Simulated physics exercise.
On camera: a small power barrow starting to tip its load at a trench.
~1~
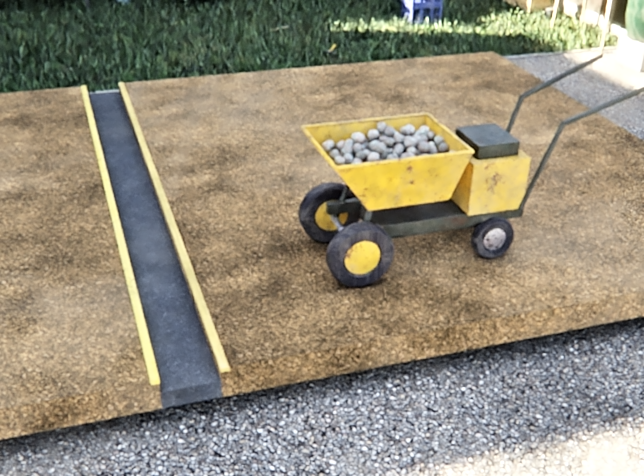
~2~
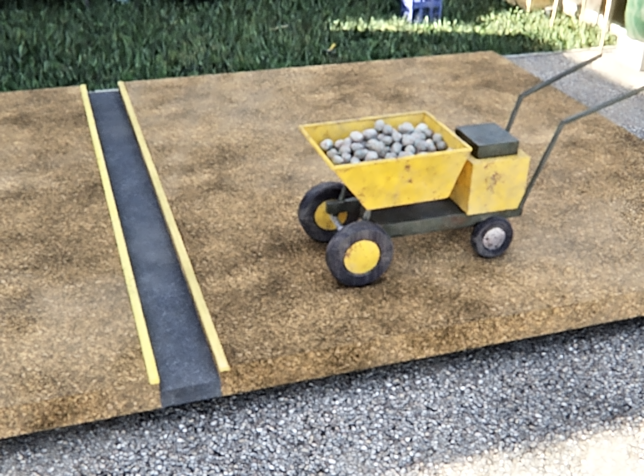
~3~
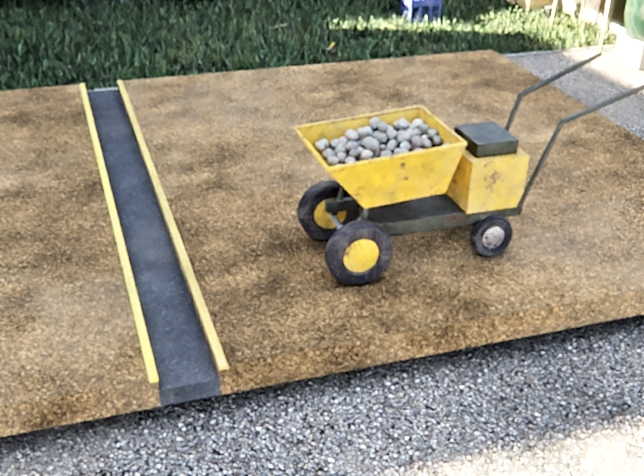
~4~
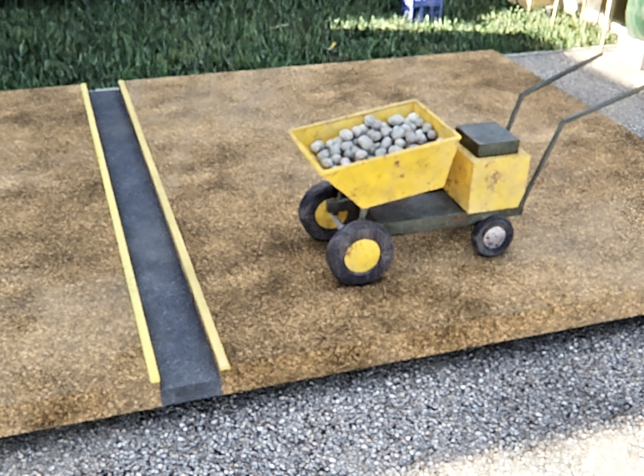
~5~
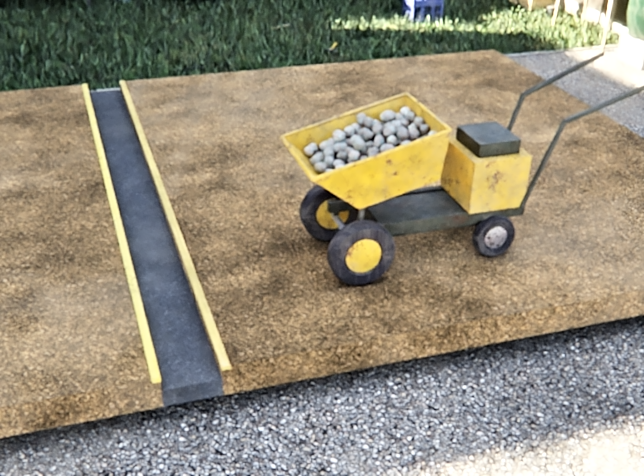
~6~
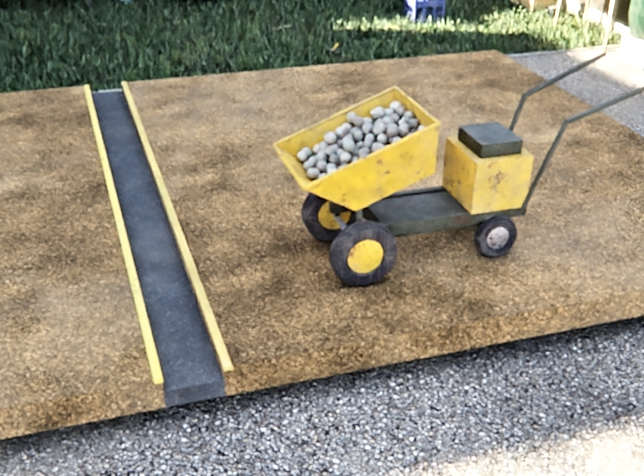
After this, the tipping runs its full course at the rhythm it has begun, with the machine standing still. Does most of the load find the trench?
It catches only the smaller part.
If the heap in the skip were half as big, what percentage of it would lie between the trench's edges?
Close to 10 per cent.
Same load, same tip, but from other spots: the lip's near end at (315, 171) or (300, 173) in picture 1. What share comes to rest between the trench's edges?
First some 40, then 50 per cent.
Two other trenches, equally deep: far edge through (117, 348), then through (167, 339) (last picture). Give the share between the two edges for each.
In turn 20 and 20 in a hundred.
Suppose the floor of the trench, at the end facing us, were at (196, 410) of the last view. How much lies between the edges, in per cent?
Some 20 per cent.
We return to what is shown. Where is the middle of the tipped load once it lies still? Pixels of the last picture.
Roughly at (209, 276).
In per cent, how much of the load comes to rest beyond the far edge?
Roughly 0 in a hundred.
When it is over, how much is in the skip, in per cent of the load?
It comes to 30 per cent or so.
Just after the last frame, skip tipped steeply; every one in the skip.
A moment on, skip tipped right over; roughly two thirds in the skip; roughly a quarter short of the trench; just a few in or heaped over the trench; just a few falling.
Further on, skip tipped right over; roughly a third in the skip; roughly half short of the trench; roughly a quarter in or heaped over the trench.
When it is over, skip tipped right over; roughly a third in the skip; roughly half short of the trench; roughly a quarter in or heaped over the trench; not one beyond it.
